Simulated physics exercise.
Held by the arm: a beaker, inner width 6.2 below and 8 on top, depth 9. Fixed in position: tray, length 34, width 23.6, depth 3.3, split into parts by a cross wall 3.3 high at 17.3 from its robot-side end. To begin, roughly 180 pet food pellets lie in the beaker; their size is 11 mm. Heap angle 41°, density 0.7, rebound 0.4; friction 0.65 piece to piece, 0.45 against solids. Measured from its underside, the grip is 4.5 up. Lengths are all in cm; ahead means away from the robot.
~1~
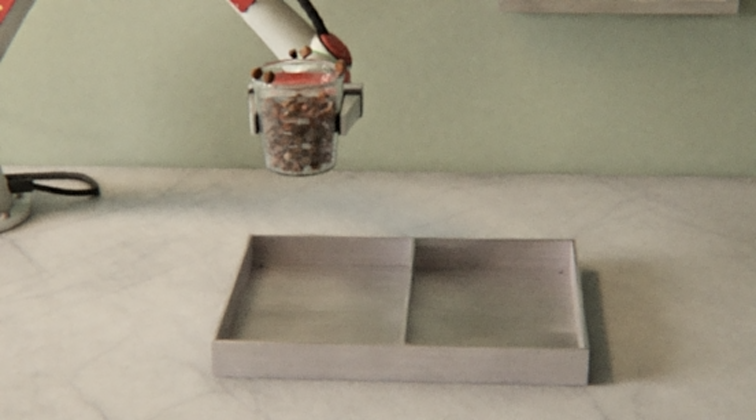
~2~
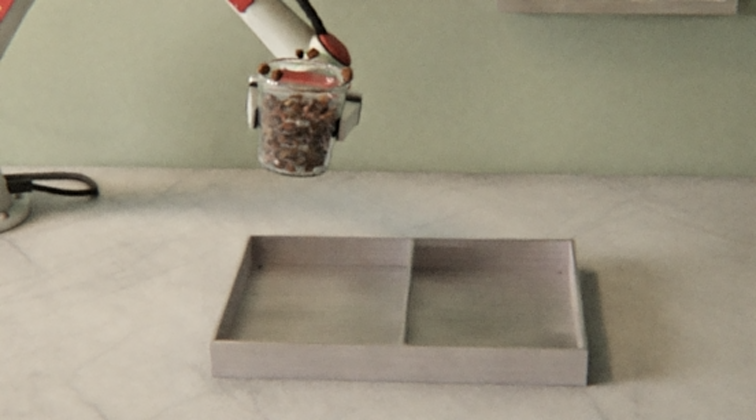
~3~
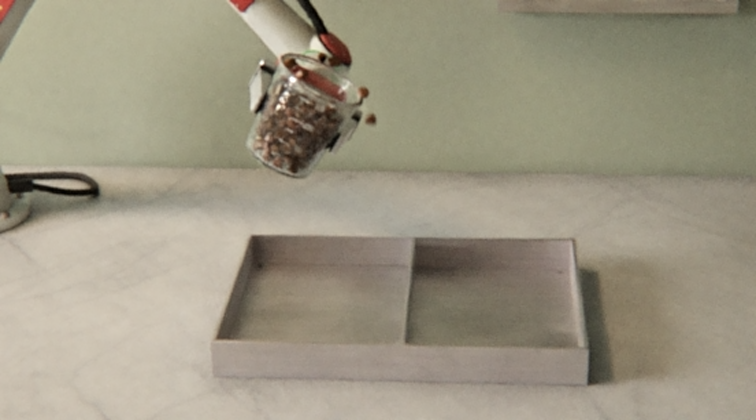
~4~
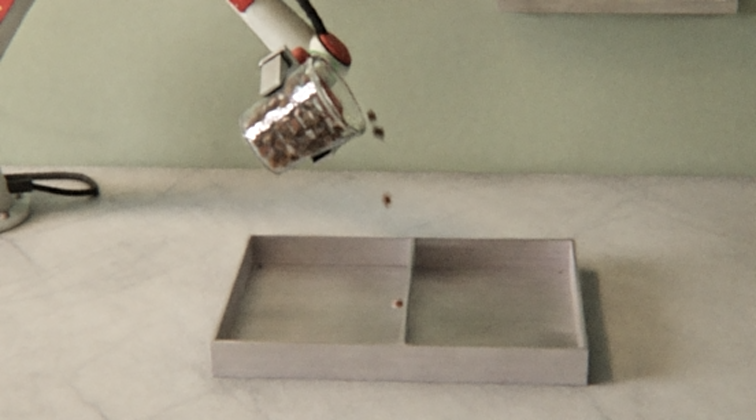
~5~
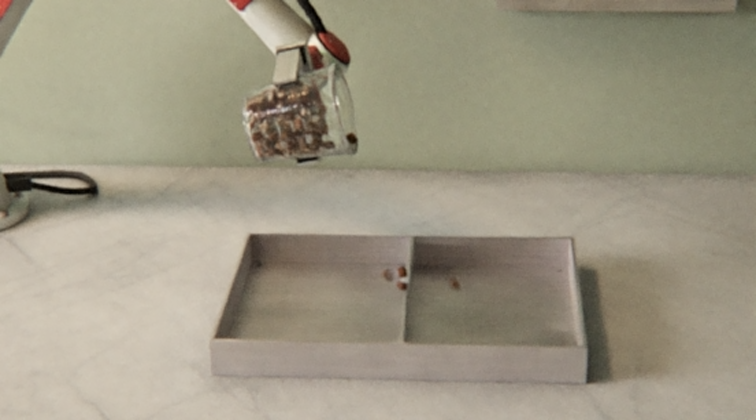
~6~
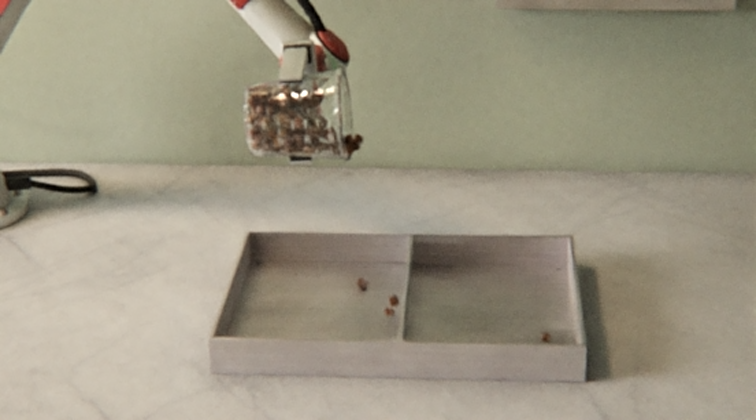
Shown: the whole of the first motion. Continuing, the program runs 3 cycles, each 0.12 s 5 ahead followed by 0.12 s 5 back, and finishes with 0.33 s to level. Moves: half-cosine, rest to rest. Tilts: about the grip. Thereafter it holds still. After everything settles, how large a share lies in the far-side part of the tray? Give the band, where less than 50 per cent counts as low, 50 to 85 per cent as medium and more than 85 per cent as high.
Medium.
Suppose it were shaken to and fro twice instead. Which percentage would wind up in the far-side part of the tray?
About 65 per cent, then.
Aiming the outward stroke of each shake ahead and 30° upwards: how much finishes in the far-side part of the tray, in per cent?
Roughly 90 per cent.
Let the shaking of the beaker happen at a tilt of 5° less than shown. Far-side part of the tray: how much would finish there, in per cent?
Roughly 60 in a hundred.
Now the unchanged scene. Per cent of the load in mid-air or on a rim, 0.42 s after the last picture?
Roughly 3 per cent.
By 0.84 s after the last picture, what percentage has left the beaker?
Around 95 percent at that moment.
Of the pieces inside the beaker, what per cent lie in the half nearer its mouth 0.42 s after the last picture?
Share in the mouth half: About 95 %.
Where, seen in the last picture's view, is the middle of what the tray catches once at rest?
Roughly at pixel (458, 308).
Then, 0.42 s later, tilted 85° forward, highest piece 20 above the table; 98 in the far-side part, 45 in the beaker, 26 in the robot-side part, 6 in flight or on a rim.
Then, 0.84 s later, tilted 60° forward, highest piece 20 above the table; 118 in the far-side part, 45 in the robot-side part, 12 in the beaker.
Then, 1.25 s later, level, highest piece 18 above the table; 119 in the far-side part, 45 in the robot-side part, 11 in the beaker.
Then, 2.30 s later, level, highest piece 18 above the table; 119 in the far-side part, 45 in the robot-side part, 11 in the beaker.
At rest, 119 in the far-side part, 45 in the robot-side part, 11 in the beaker. That is 68 % in the far-side part of the tray.
